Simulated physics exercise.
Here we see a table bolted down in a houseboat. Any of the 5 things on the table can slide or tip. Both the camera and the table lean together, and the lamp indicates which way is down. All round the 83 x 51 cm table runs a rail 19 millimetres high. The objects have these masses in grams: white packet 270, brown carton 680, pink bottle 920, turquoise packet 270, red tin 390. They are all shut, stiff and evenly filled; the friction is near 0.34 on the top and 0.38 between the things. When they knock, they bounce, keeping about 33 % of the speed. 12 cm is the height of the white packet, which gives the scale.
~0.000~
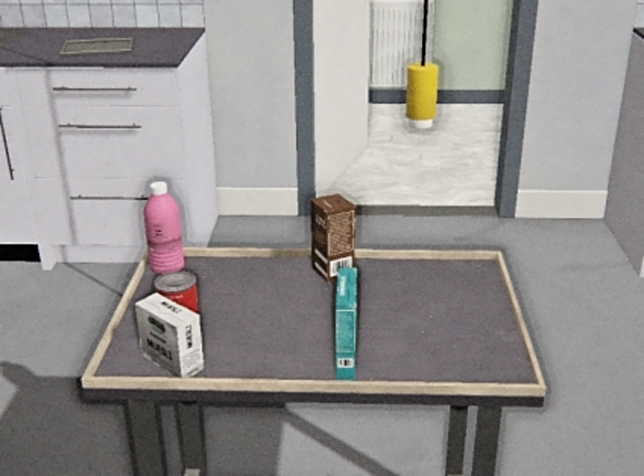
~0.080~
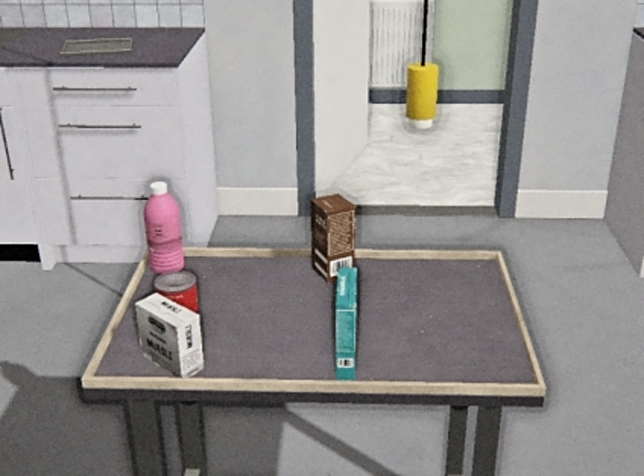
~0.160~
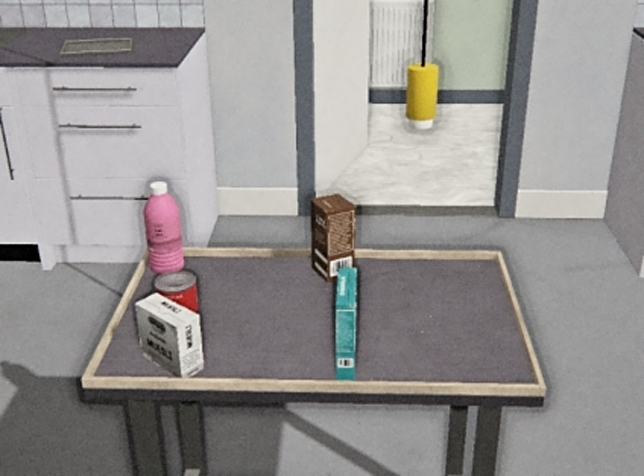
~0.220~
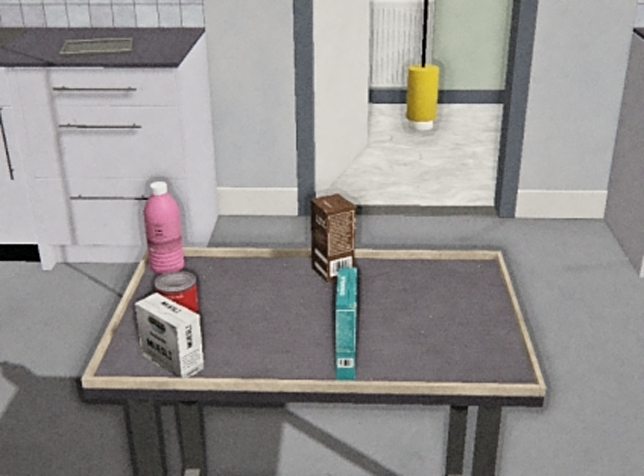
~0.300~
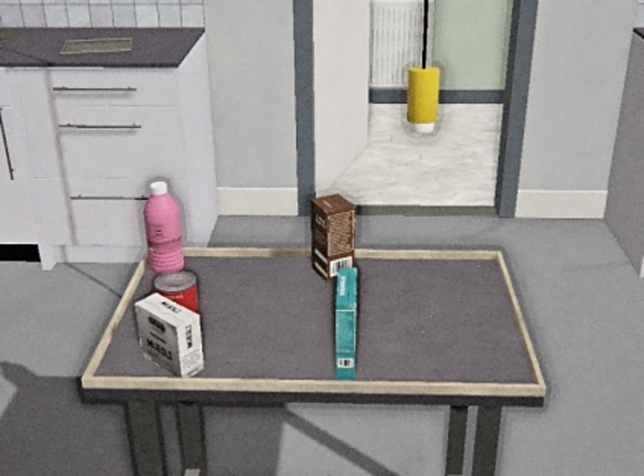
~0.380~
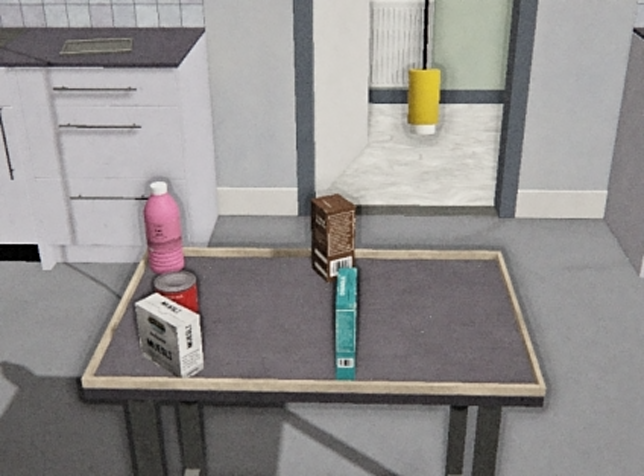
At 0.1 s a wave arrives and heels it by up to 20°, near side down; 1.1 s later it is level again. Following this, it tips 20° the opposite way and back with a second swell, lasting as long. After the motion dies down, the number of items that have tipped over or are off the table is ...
... none at all.
Around 0.98 s, boat heeled 7°, near side down.
Around 1.88 s, boat heeled 17°, far side down.
Finally (2.8 s), all 5 still in place (within 5 cm). Final places as that camera would see them, white packet near (169, 336), brown carton near (333, 238).
